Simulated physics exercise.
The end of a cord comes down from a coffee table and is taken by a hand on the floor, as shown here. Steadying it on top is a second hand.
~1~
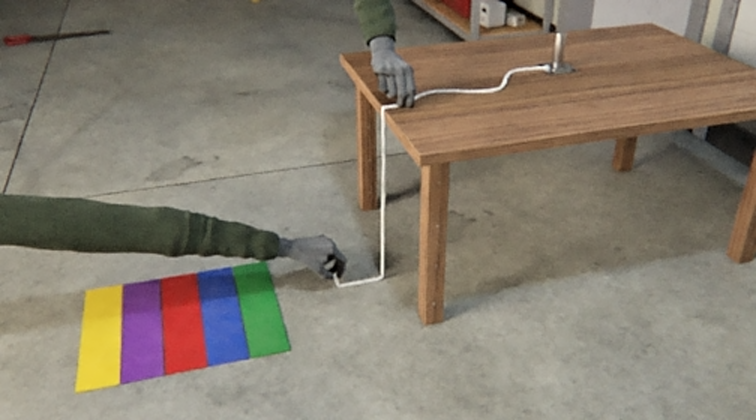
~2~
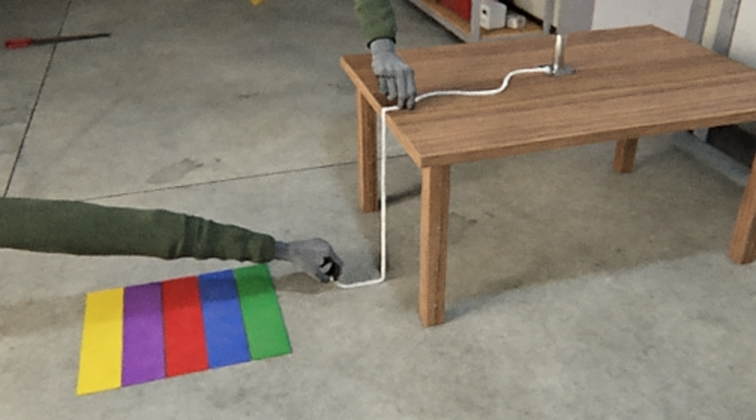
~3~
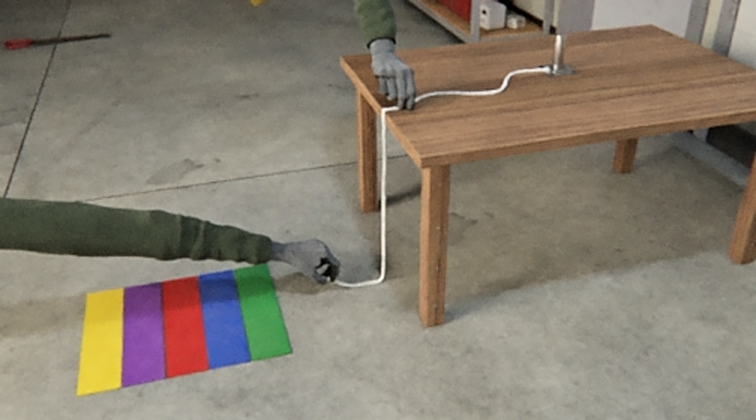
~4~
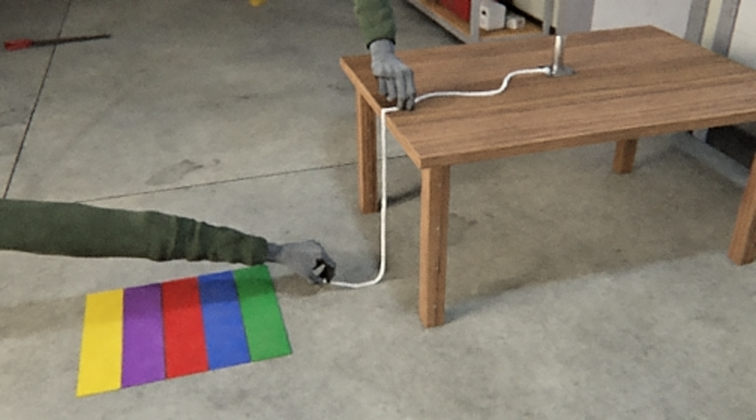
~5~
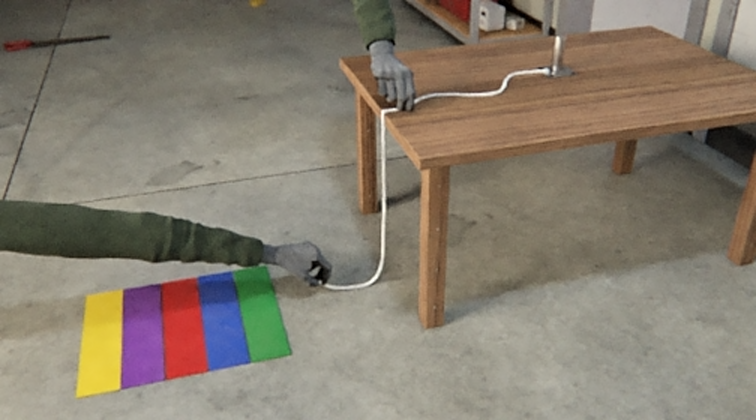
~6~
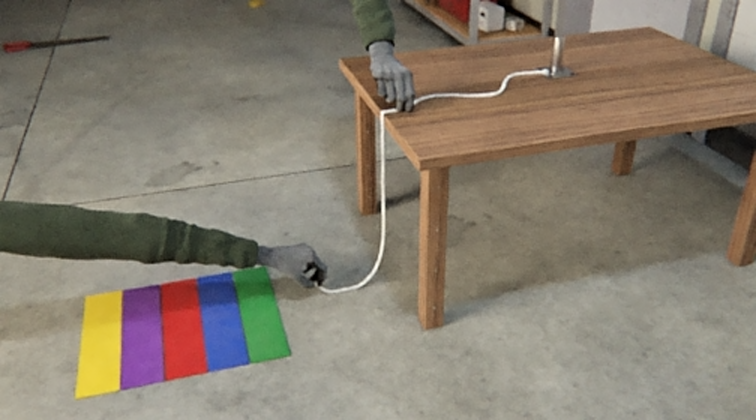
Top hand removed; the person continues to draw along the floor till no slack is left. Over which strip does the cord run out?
Over the red strip.
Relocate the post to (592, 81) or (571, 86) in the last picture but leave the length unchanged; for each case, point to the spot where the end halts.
In order: (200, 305), then (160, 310).
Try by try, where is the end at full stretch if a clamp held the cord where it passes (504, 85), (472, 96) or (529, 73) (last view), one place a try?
First try near (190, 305), second near (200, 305), third near (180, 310).
Early on, end near (239, 297); over green.
Midway, end near (201, 304); over blue.
At the end of the slack, end near (178, 308); over red. The red one.
